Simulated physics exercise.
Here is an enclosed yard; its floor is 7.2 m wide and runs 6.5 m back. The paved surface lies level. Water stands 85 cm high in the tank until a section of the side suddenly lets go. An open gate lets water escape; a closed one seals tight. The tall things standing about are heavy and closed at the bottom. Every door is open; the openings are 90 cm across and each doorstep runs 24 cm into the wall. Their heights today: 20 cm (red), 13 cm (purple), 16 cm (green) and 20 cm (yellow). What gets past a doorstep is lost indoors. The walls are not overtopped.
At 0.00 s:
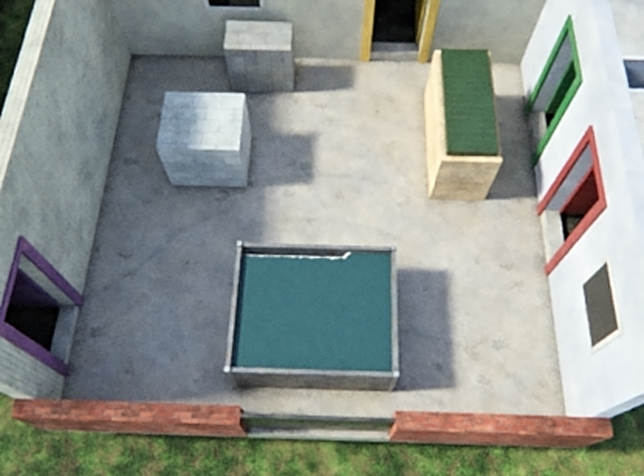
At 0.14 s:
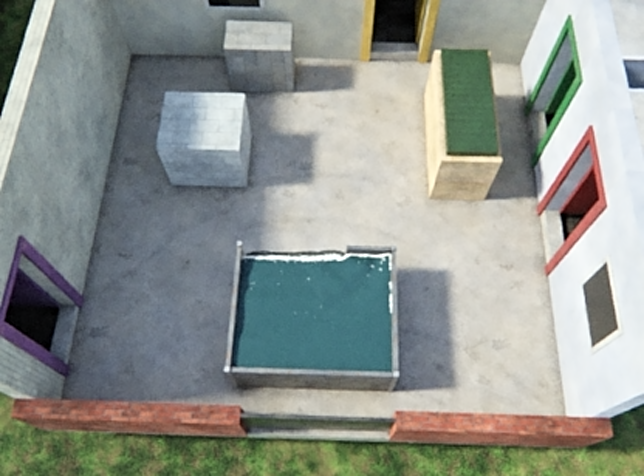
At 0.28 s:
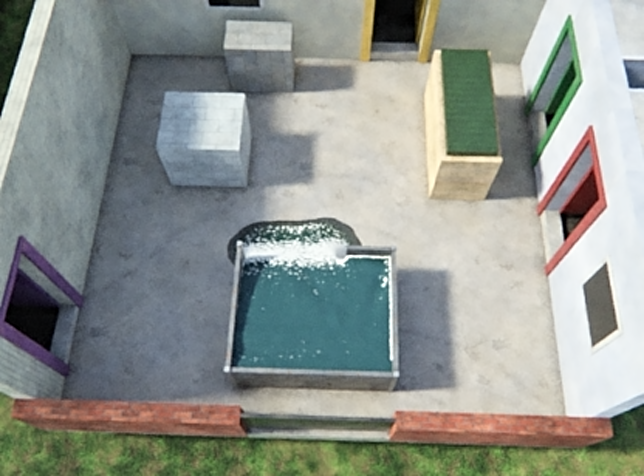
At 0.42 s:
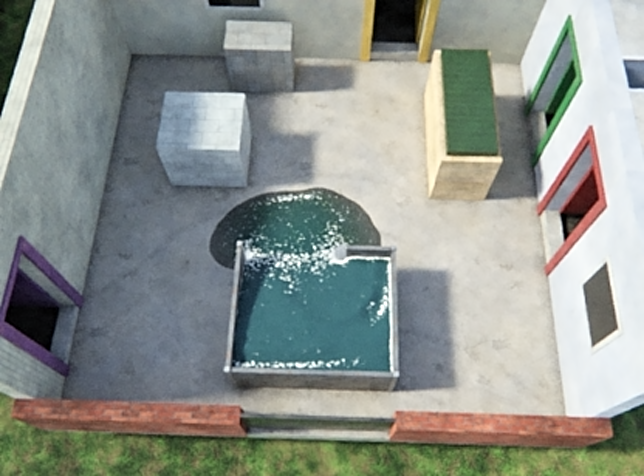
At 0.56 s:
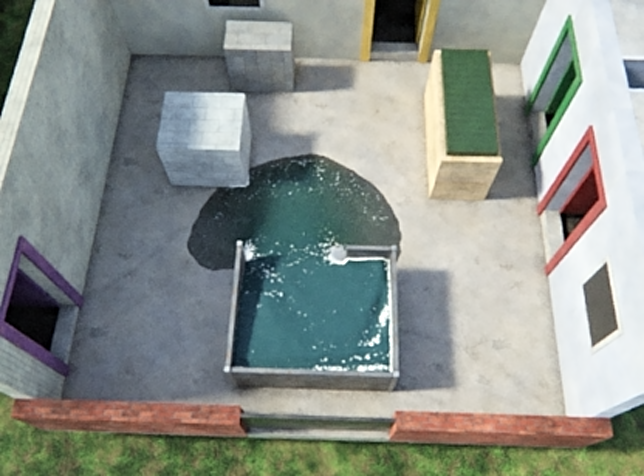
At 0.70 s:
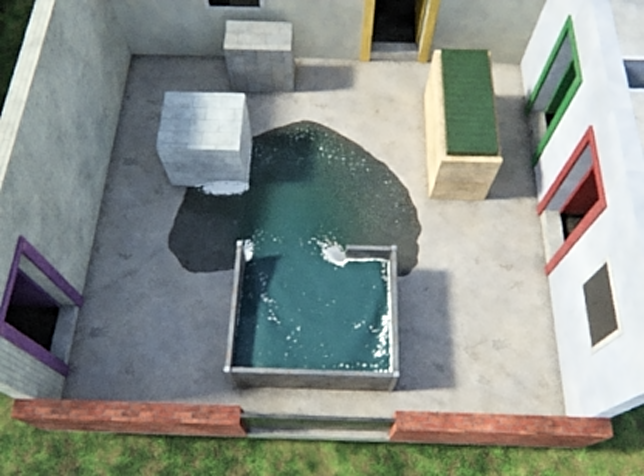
An enclosed, paved yard with a low brick front wall is seen from high above its front side by a still camera. A tank of blue-green water sits near the front, with two grey blocks behind at left, a green-topped box at right, and purple, yellow, green and red surrounds on the openings. Water foams along the tank's far side, pours out through a gap there, and spreads backward in a widening dark pool, reaching the nearer grey block.
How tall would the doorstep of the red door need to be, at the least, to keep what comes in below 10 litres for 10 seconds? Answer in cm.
Close to 5.5 cm is just enough.
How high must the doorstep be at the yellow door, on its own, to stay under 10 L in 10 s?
About 26 cm at yellow.
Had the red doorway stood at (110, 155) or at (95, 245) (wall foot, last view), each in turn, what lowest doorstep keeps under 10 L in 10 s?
About 15 and 16 cm.
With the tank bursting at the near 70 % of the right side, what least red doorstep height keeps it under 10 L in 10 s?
Some 19 cm.
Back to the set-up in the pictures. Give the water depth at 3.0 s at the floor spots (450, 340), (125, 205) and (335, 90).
In that order: 0, 9 and 15 cm.
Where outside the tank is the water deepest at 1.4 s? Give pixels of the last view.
Near (264, 97).
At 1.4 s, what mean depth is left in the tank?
Some 45 cm.
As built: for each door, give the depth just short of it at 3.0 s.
In cm: Red 1, purple 4, green 4, yellow 26.
After 1.4 s water covers 35 % of the floor, deepest (54 cm) near (264, 97); it has not reached the red door.
After 3.0 s water covers 60 % of the floor, deepest (30 cm) near (414, 61); 1 cm at the red door, 0 litres in over its 20 cm doorstep.
After 10.0 s water covers 100 % of the floor, deepest (18 cm) near (236, 415); 5 cm at the red door, 0 litres in over its 20 cm doorstep.
At the red door as built, the water arrived by 2.8 s and peaked near 9 cm at 6.0 s.
With a doorstep of 4 cm, 19 litres would have come in within the 10 s; with 6.5 cm, 4 litres. So under 10 litres takes about 5.5 cm.
